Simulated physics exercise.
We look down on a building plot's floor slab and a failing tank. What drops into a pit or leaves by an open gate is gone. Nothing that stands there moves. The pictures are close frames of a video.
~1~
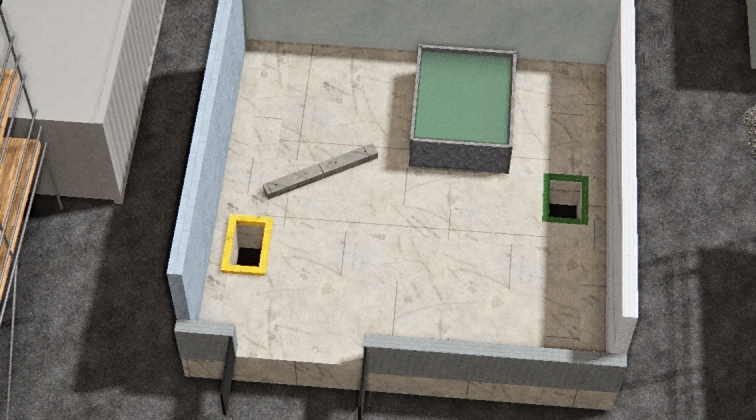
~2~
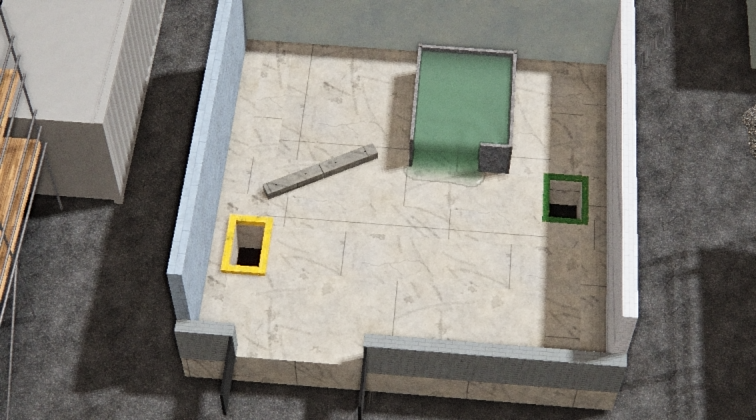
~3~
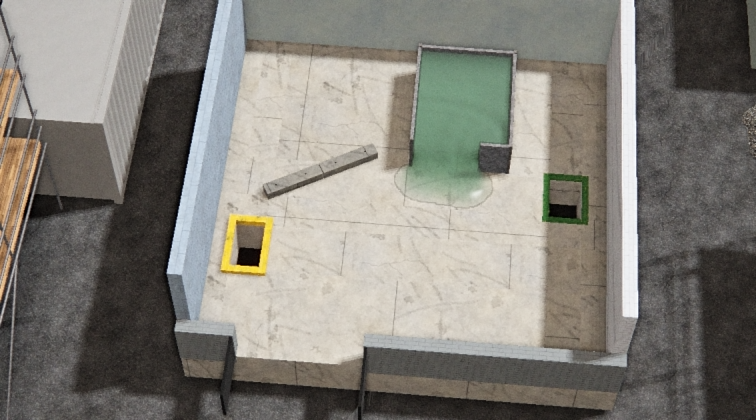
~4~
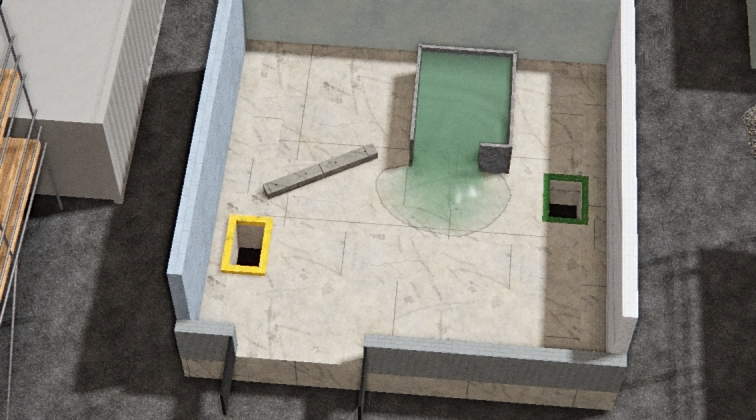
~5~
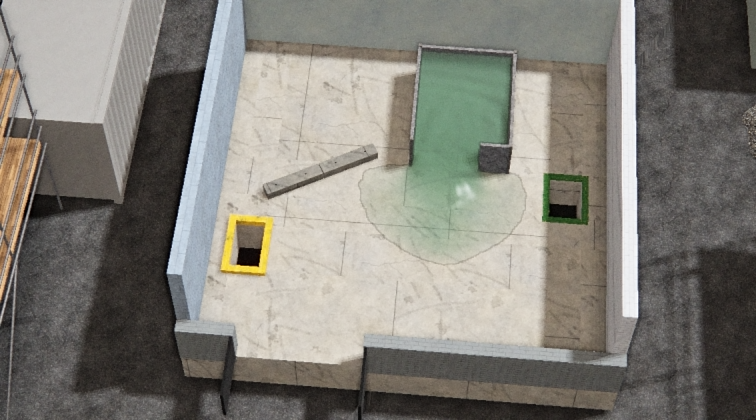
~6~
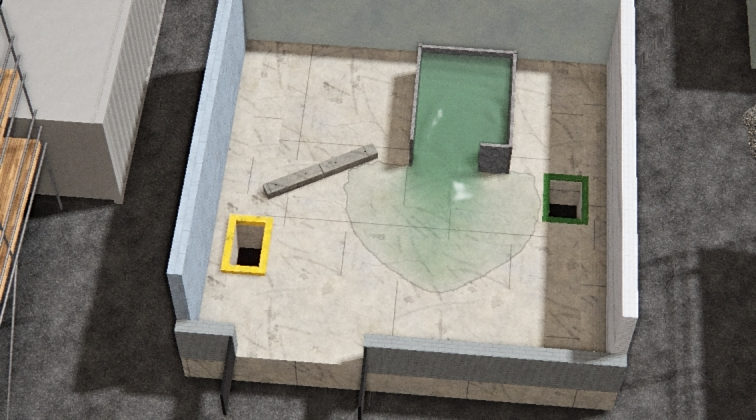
In this clip, a green-filled tank on a walled floor slab loses most of its front side, and the liquid pours through the gap, spreading forward in a widening pool between a yellow-rimmed pit and a green-rimmed pit.
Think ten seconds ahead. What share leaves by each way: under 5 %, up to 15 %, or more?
In the end: The gate takes more than 15 %; the green pit takes from 5 to 15 %; the yellow pit takes less than 5 %.
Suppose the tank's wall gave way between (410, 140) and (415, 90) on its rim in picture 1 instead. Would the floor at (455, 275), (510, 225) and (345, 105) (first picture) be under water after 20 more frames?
In that order: Free of water, free of water, covered.
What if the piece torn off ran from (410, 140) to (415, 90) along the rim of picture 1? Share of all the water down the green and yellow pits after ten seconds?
In per cent: Green 2, yellow 4.
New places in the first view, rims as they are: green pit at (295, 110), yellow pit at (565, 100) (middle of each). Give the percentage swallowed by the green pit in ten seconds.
Per cent: Green 0.
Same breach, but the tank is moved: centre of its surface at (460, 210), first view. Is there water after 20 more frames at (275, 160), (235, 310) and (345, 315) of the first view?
In that order: Dry, covered, flooded.
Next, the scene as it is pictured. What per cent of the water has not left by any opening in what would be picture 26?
Some 88 per cent.
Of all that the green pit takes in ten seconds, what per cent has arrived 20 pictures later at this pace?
Roughly 0 per cent.
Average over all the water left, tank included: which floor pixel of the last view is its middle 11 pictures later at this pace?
Around (442, 207).
A moment on, water covers 35 % of the floor; the gate 0 %, the green pit 0 %, the yellow pit 0 %.
Next, water covers 50 % of the floor; the gate 3 %, the green pit 0 %, the yellow pit 0 %.
Then, water covers 50 % of the floor; the gate 12 %, the green pit 0 %, the yellow pit 0 %.
Later, water covers 65 % of the floor; the gate 21 %, the green pit 4 %, the yellow pit 0 %.
In the end, water covers 80 % of the floor; the gate 29 %, the green pit 9 %, the yellow pit 0 %.
